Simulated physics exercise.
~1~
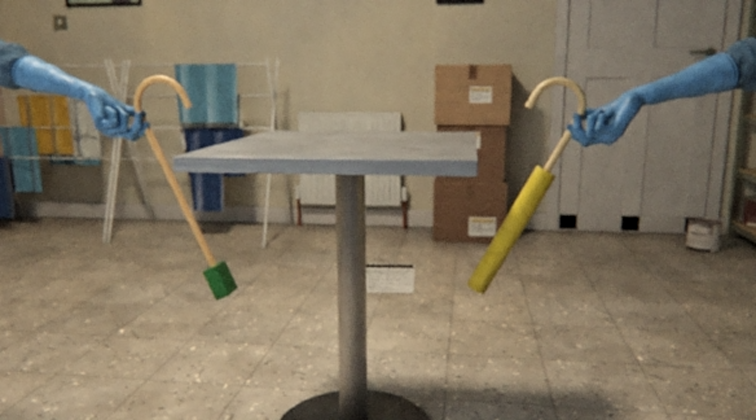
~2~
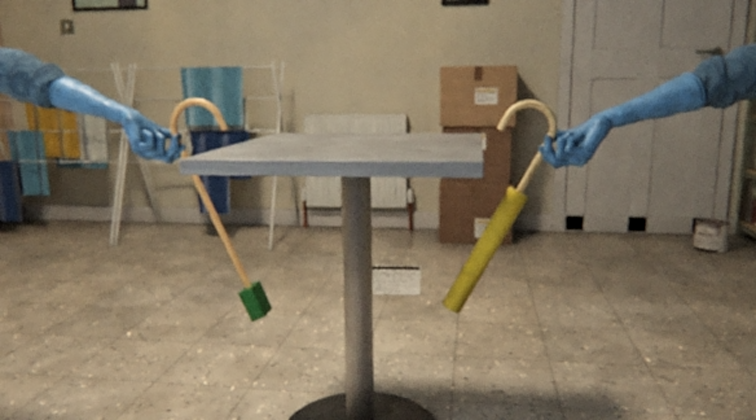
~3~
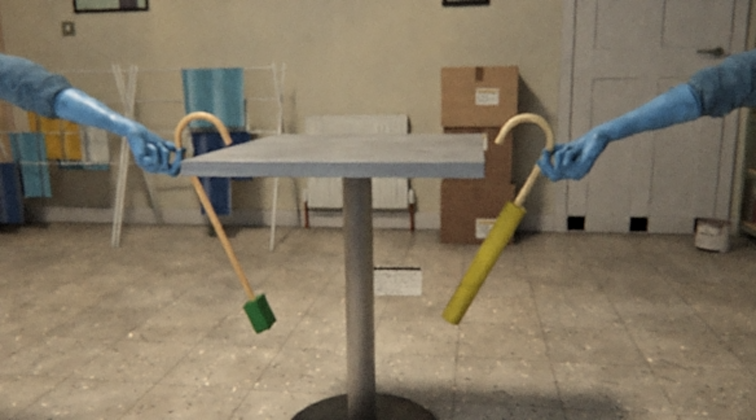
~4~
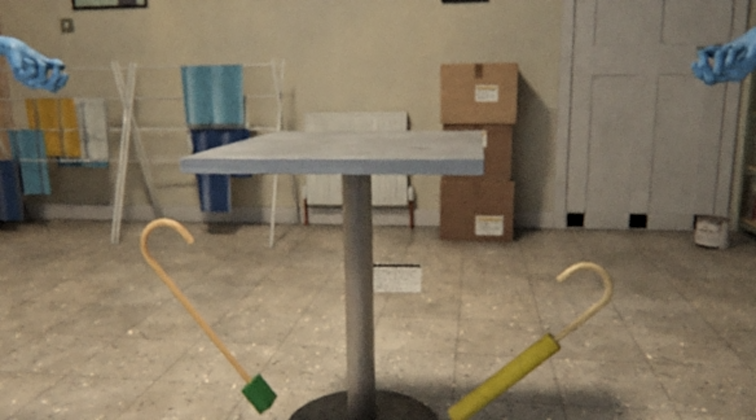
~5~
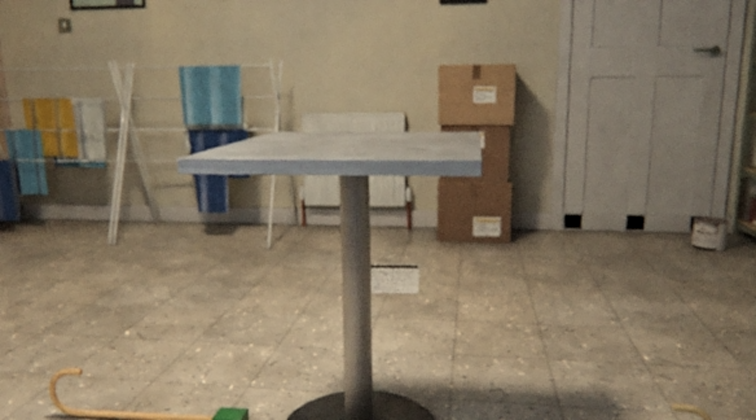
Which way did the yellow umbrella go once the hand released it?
It went down, dropping past the right side of the table toward the floor.
